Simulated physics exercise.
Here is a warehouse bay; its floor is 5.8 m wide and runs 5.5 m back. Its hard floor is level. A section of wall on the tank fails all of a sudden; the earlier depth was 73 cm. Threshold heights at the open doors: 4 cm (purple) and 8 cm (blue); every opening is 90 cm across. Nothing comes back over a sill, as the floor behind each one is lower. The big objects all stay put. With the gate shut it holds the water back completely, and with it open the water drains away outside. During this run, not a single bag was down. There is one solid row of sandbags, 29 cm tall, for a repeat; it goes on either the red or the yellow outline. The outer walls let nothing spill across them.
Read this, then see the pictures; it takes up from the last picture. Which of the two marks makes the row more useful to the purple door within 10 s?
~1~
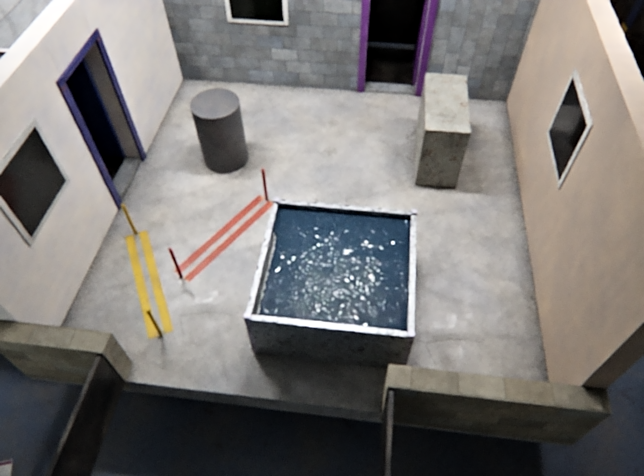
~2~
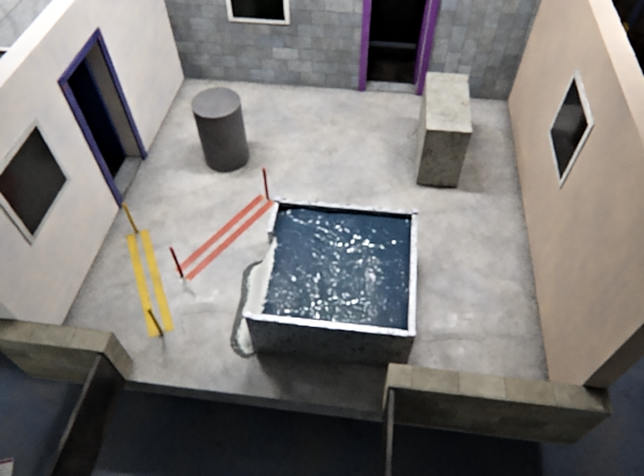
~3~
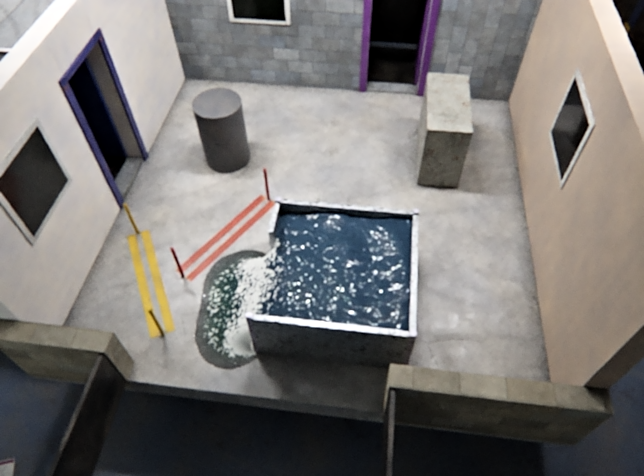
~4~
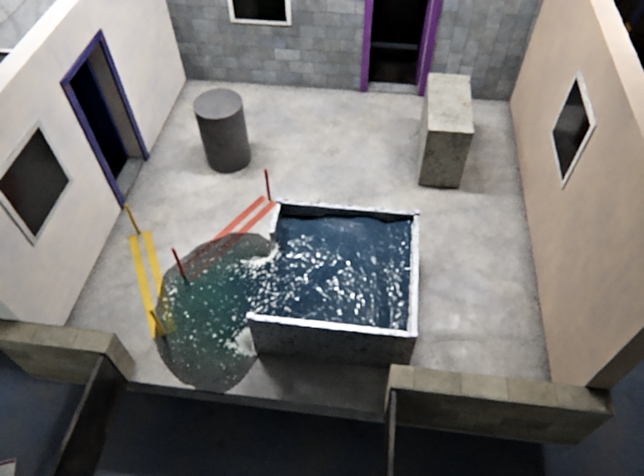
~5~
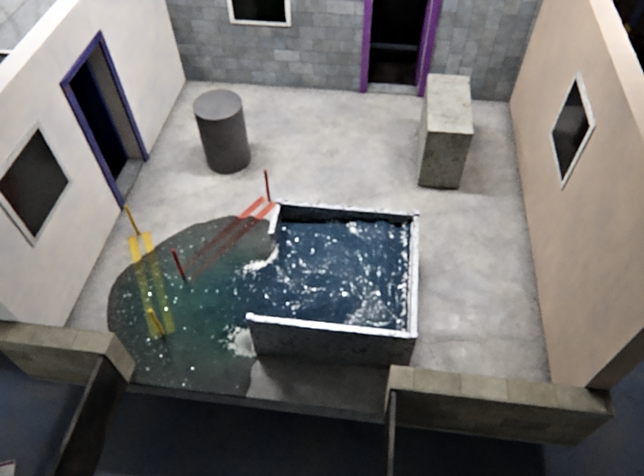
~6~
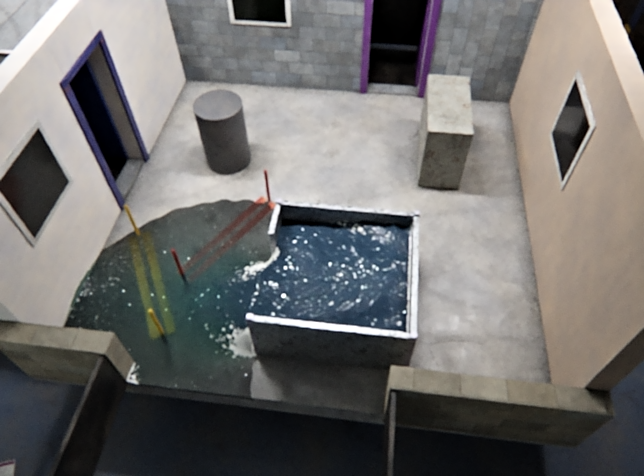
The yellow mark does.
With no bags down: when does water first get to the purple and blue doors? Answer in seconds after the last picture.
Times - purple 3.4 s, blue 0.4 s.
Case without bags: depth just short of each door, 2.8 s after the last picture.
Purple 0 cm, blue 11 cm.
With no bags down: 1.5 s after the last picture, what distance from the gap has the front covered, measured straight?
4.6 m.
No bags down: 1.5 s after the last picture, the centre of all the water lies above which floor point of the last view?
Centre estimate: Near (219, 280).
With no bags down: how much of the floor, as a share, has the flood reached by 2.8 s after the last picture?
Wet fraction: Around 40 %.
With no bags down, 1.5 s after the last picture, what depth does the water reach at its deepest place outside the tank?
I'd say some 36 centimetres at most.
Then, 0.7 s after the last picture water covers 25 % of the floor and is deepest (52 cm) near (52, 352) in the run without bags; in at the purple door, 0 L with no bags, 0 L with the row on red, 0 L on yellow.
Then, 1.5 s after the last picture water covers 25 % of the floor and is deepest (36 cm) near (67, 354) in the run without bags; in at the purple door, 0 L with no bags, 0 L with the row on red, 0 L on yellow.
Then, 2.8 s after the last picture water covers 40 % of the floor and is deepest (30 cm) near (186, 82) in the run without bags; in at the purple door, 0 L with no bags, 0 L with the row on red, 0 L on yellow.
Then, 5.3 s after the last picture water covers 75 % of the floor and is deepest (14 cm) near (183, 87) in the run without bags; in at the purple door, 0 L with no bags, 19 L with the row on red, 0 L on yellow.
Then, 9.3 s after the last picture water covers 90 % of the floor and is deepest (10 cm) near (498, 103) in the run without bags; in at the purple door, 3 L with no bags, 48 L with the row on red, 4 L on yellow.
